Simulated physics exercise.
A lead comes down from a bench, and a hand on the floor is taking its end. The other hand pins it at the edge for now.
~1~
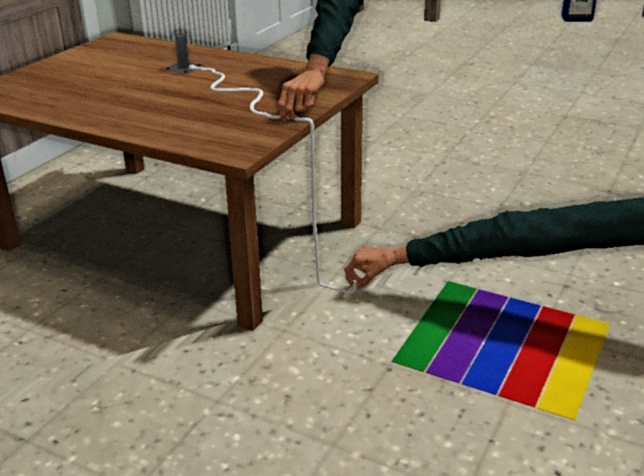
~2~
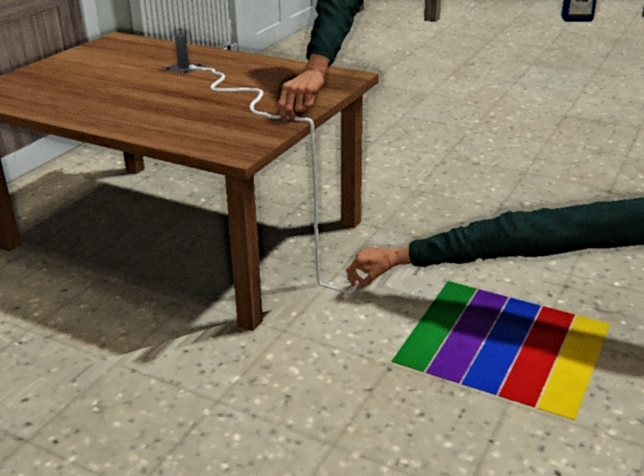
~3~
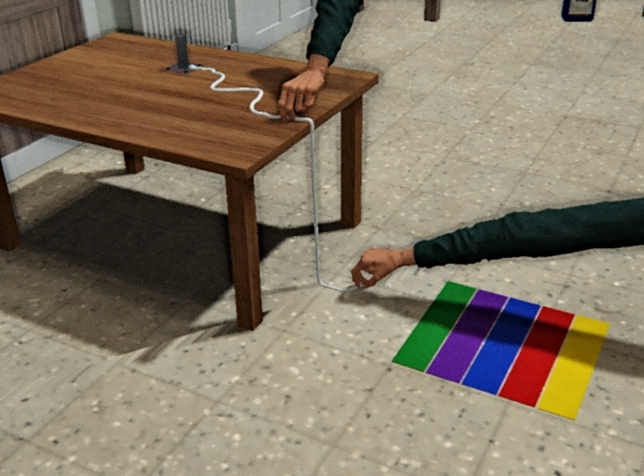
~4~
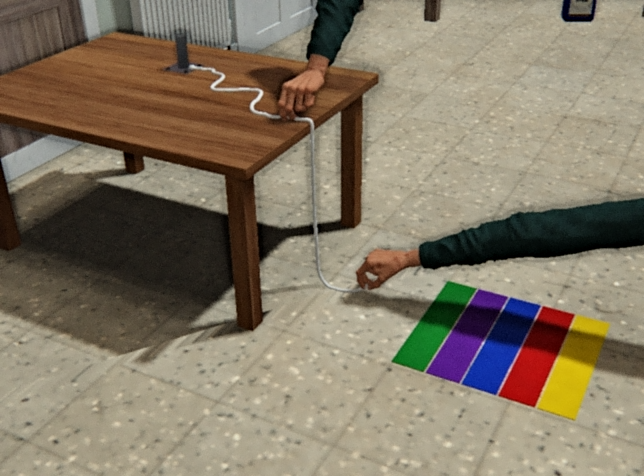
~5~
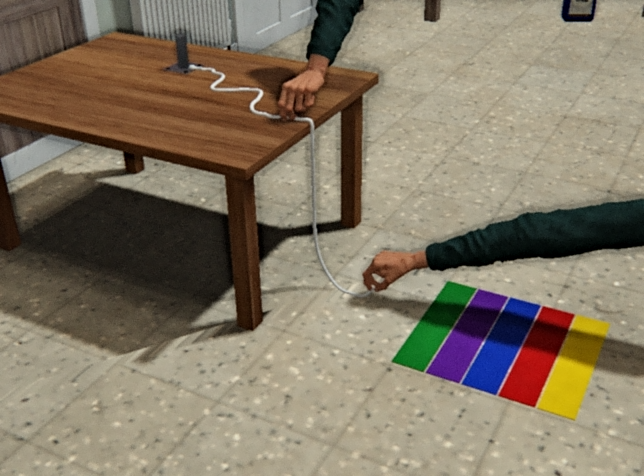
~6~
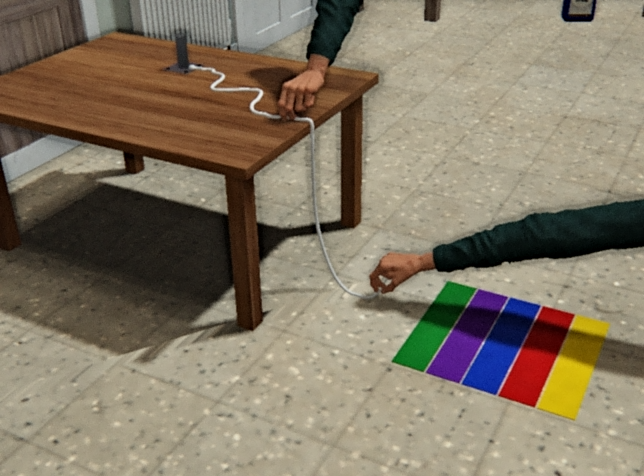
Two dark-green-sleeved arms reach into a room with a pale speckled tile floor, seen from above at an angle, one hand pressing a white cord at the edge of a brown wooden table on the left. The cord winds from a small grey upright piece and hangs to the floor, left of green, purple, blue, red and yellow stripes. The lower hand draws its end slightly rightward, curving the hanging cord, while the camera stays still.
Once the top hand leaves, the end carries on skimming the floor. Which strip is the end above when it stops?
The red one.
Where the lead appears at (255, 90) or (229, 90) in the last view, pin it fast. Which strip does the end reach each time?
Strip colours by try: Blue / blue.
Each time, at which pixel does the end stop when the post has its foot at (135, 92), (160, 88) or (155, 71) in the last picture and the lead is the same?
(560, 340), (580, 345) and (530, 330), roughly.
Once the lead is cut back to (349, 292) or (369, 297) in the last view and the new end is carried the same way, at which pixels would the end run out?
Roughly at (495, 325) the first time and at (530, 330) the second.
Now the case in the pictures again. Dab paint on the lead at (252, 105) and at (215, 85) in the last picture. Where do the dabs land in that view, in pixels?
(316, 108) and (241, 84), approximately.
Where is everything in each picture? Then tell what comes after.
End (355, 283); green (418, 350); purple (452, 361); blue (488, 372); red (525, 383); yellow (563, 395), in the first picture.
End (357, 284); lead through (213, 72) (229, 91) (252, 107) (311, 127) (315, 198) (318, 265), in the second picture.
End (362, 285), in the third picture.
End (367, 286); lead through (213, 72) (229, 91) (252, 107) (311, 127) (314, 197) (318, 265), in the fourth picture.
End (373, 288), in the fifth picture.
End (380, 290); lead through (213, 72) (229, 91) (252, 107) (311, 127) (314, 197) (330, 267), in the sixth picture.
Soon after, end near (497, 323); over blue.
Then, end near (532, 333); over red.
At full stretch, end near (553, 338); over red. The end stops over the red strip.
